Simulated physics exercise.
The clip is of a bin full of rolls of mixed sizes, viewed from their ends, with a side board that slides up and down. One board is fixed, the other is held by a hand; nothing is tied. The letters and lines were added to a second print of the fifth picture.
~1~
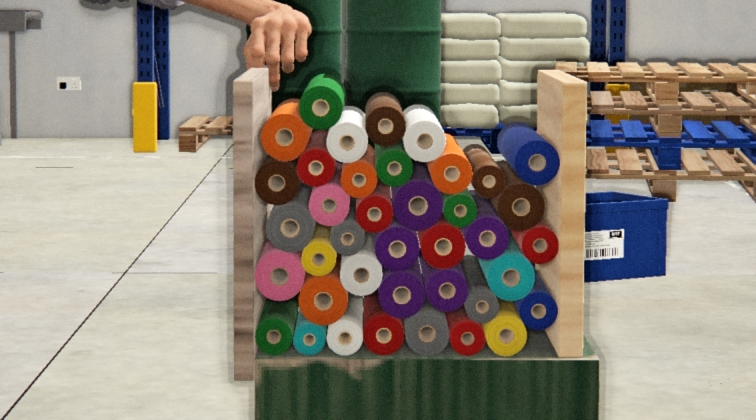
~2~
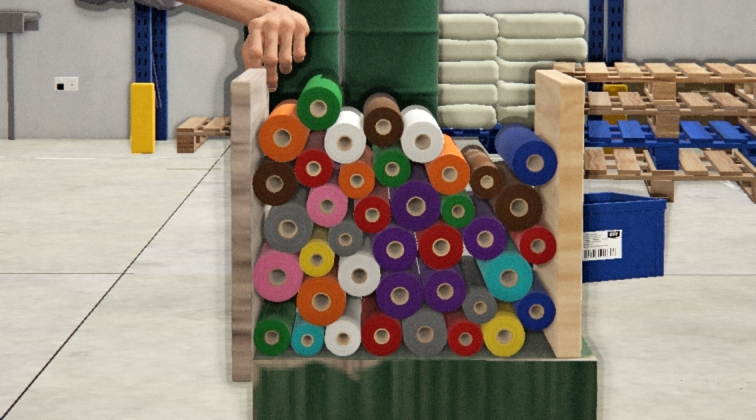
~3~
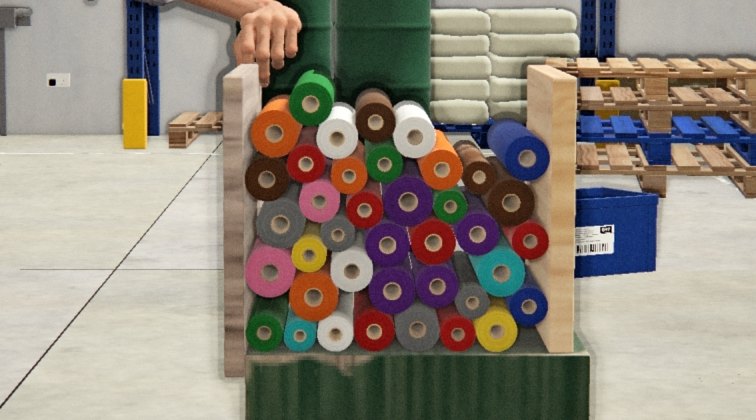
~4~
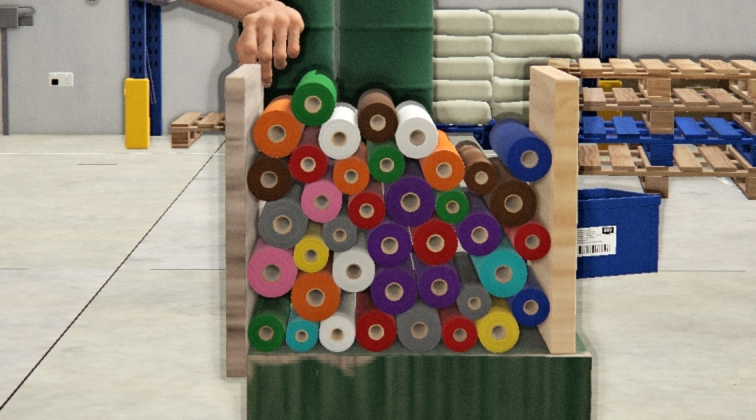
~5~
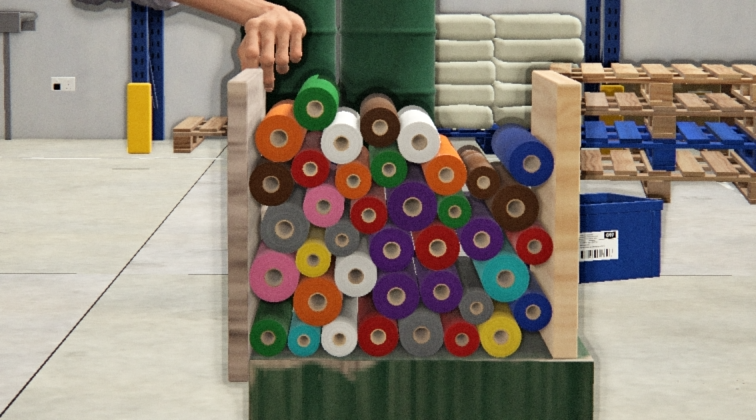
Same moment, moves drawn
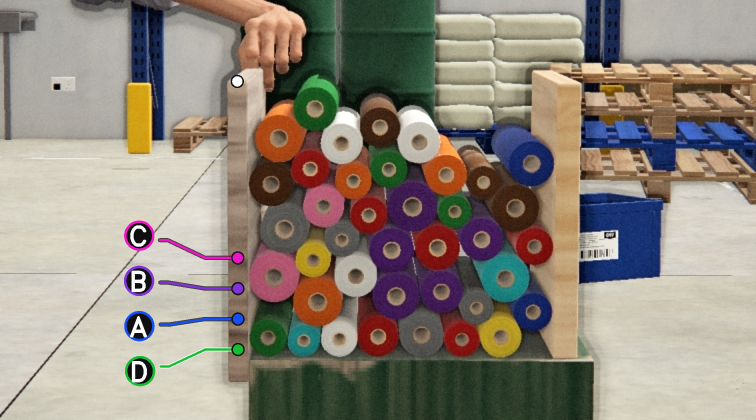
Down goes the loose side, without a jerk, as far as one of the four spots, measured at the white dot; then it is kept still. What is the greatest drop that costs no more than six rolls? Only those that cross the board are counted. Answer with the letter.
It can be let down to C.
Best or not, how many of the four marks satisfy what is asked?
The number is one.
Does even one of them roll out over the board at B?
Yes, at B.
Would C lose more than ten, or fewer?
At C, fewer than ten.
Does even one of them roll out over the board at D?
At D: Yes.
On the copy, A at (238, 319); B at (238, 289); C at (237, 258); D at (238, 349); the white dot at (237, 82).
On C. First, top of the board (248, 159).
Then, top of the board (249, 249).
Finally, top of the board (249, 257), five out over the board.
By contrast, A more than six out over the board; B seven out over the board; D more than six out over the board.
